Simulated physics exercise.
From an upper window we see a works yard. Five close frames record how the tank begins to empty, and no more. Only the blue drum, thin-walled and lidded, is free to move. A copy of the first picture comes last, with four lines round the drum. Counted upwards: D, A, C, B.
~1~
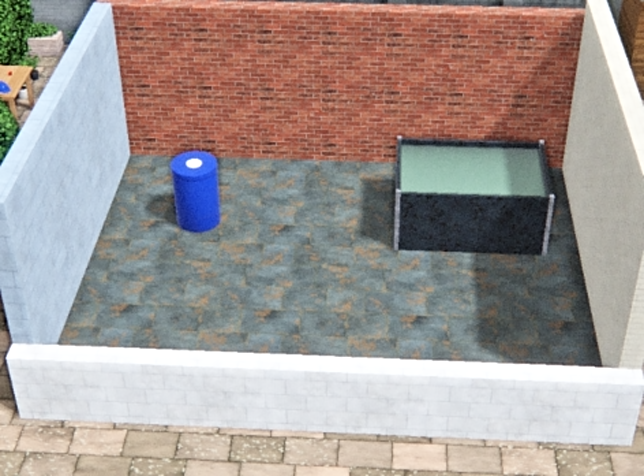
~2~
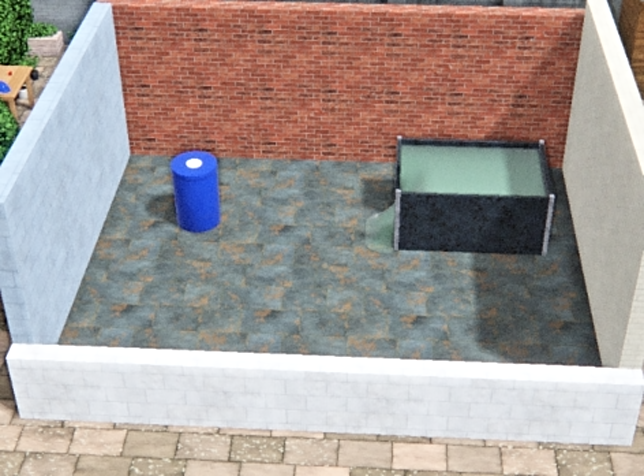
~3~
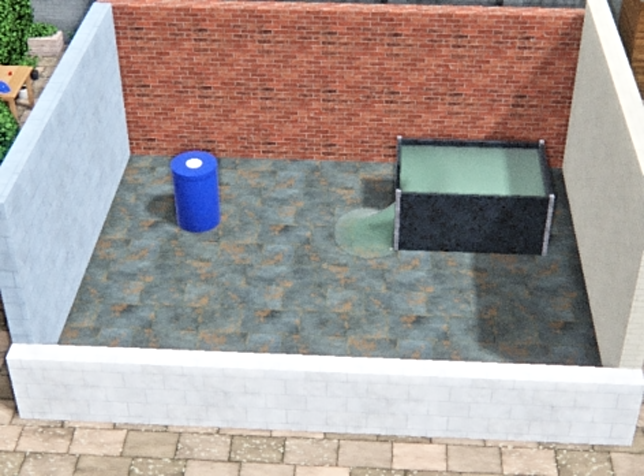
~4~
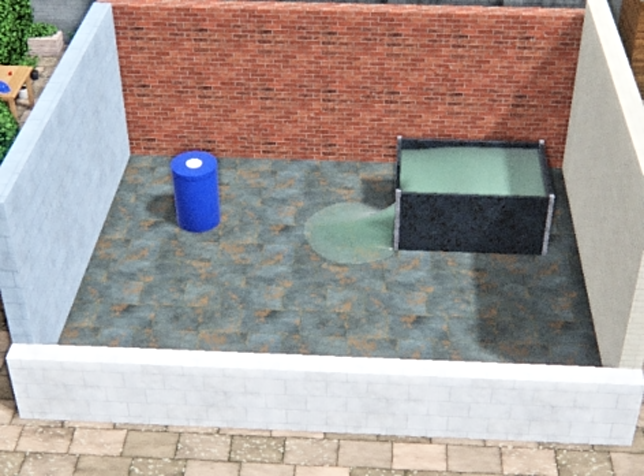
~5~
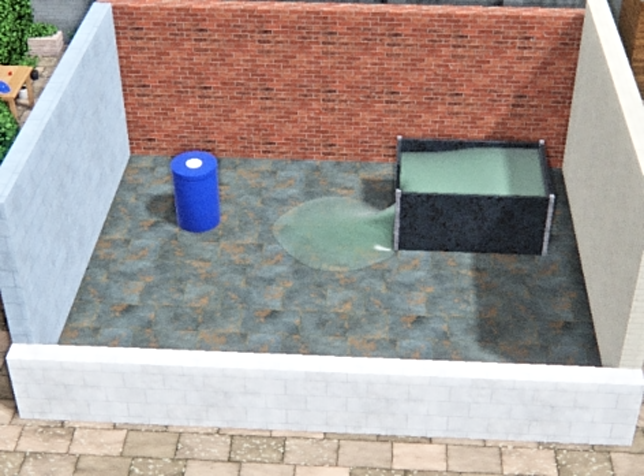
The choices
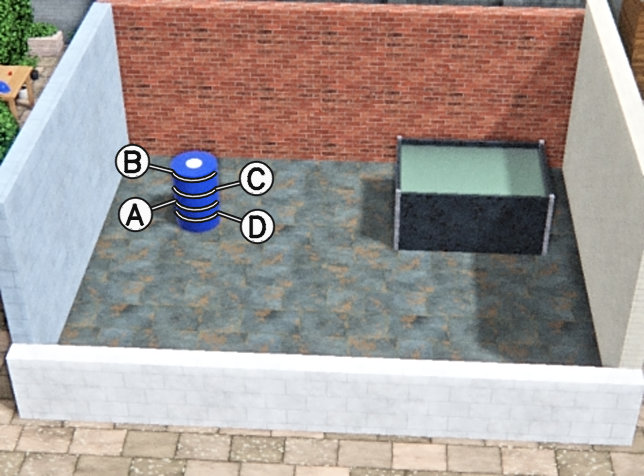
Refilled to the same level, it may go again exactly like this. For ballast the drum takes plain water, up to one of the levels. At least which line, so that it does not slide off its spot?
A is the one.
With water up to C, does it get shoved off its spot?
No, not at all.
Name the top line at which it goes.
D it is.
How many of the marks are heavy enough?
Three of them.
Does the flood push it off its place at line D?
Yes.
In white, A at (193, 209); B at (191, 180); C at (192, 196); D at (194, 220); from the bottom up D, A, C, B.
For line A, it does not move.
For line B, it does not move.
For line C, it does not move.
For line D, it is pushed about half its own width away.
